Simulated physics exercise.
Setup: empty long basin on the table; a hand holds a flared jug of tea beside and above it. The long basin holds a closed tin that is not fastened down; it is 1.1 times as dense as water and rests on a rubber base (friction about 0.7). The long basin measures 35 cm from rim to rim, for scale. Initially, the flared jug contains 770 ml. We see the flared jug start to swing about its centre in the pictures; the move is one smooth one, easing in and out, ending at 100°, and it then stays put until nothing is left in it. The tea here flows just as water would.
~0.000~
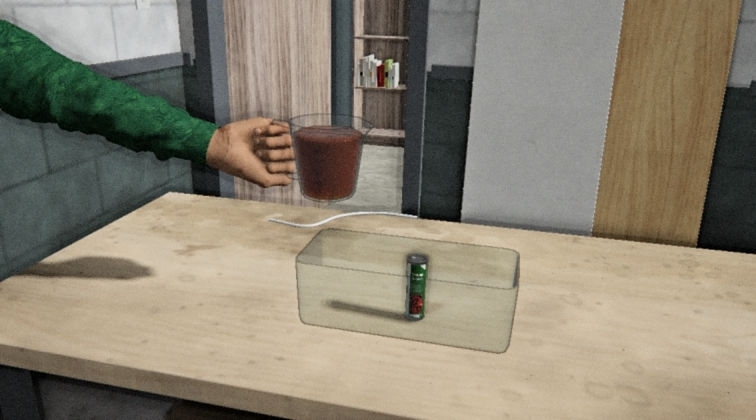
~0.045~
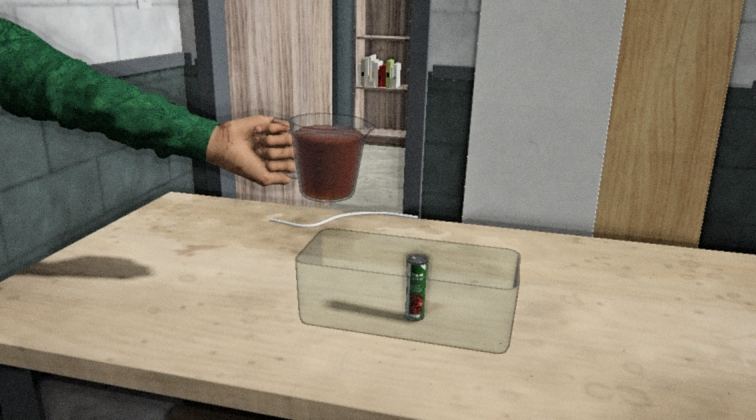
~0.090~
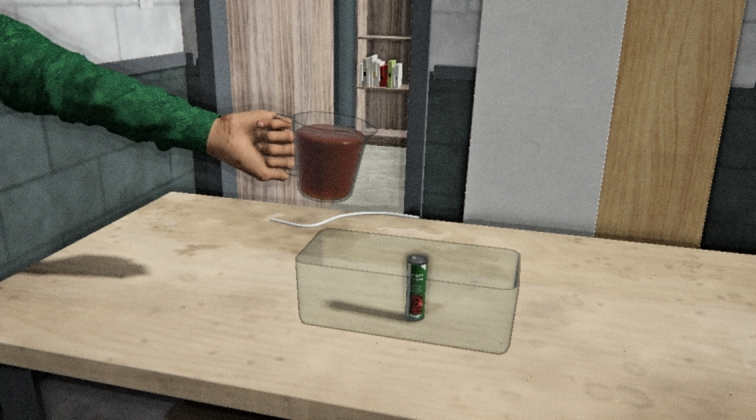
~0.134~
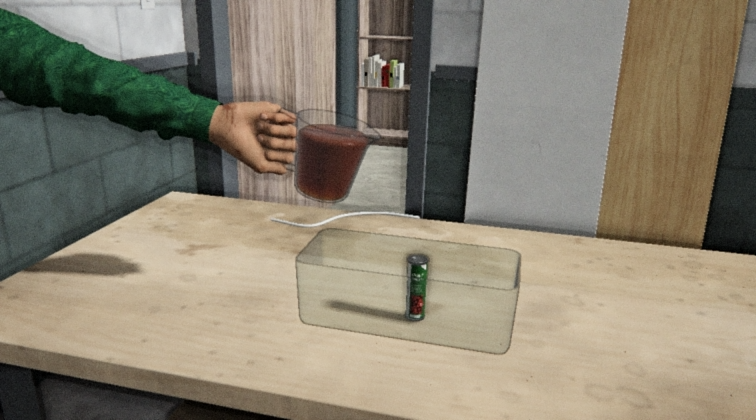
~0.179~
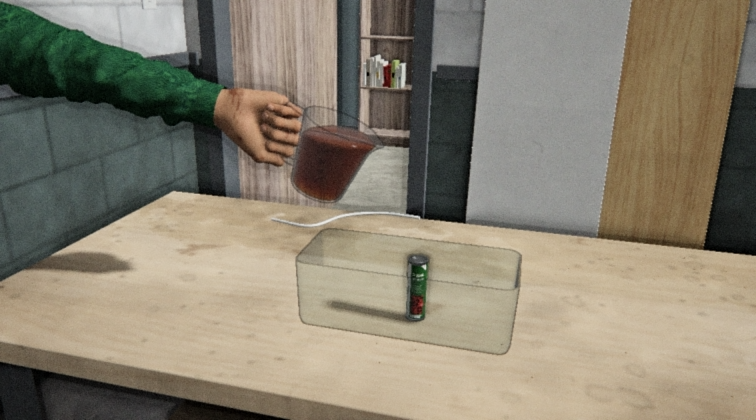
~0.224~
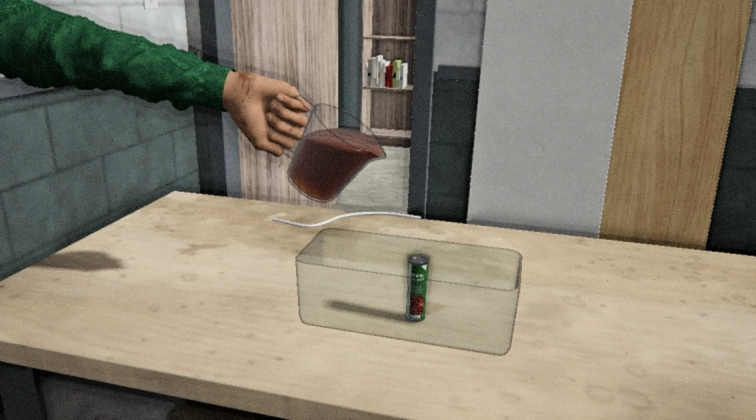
Above a table with a clear basin, a hand tilts a jug of reddish-brown liquid rightward.
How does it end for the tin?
It overbalances.
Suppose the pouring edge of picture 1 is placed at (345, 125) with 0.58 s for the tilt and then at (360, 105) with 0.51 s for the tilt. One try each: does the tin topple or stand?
The tin stays vertical the first time and overturns the second time.
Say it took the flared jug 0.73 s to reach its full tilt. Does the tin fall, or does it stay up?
Then the tin tumbles.
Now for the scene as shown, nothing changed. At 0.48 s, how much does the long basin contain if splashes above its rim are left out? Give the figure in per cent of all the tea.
I reckon close to 18 percent of it.
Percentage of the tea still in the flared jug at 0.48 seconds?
About 50 per cent.
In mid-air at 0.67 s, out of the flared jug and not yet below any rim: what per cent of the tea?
Near 16 percent.
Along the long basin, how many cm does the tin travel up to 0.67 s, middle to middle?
About 3 cm.
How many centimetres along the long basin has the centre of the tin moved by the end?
Roughly 10.0 cm.
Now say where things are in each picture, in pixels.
In the first frame, it leans 0°; its right rim is at (374, 126); the tea meets the walls at (296, 129) and (365, 135); the long basin's rim runs from (309, 245) to (519, 270); the tin's top is at (417, 262).
In the second frame, it leans 1°; its right rim is at (375, 127); the tea meets the walls at (297, 129) and (365, 135).
In the third frame, it leans 6°; its right rim is at (378, 131); the tea meets the walls at (299, 128) and (366, 137).
In the fourth frame, it leans 13°; its right rim is at (381, 137); the tea meets the walls at (302, 127) and (370, 139).
In the fifth frame, it leans 22°; its right rim is at (384, 146); the tea meets the walls at (305, 129) and (376, 143).
In the sixth frame, it leans 33°; its right rim is at (386, 157); the tea meets the walls at (303, 141) and (385, 151); 1 per cent is over the edge.
Then, 0.48 s in, the tilt is 93° and 50 per cent is still to pour; the tin stands where it began.
Then, 0.67 s in, the tilt is 100° and 12 per cent is still to pour; the tin stands 3 cm from where it began.
Then, 0.87 s in, the tilt is 100° and 2 per cent is still to pour; the tin lies on its side.
Then, 1.08 s in, the tilt is 100° and 0 per cent is still to pour; the tin lies on its side.
Finally, the tin lies on its side.
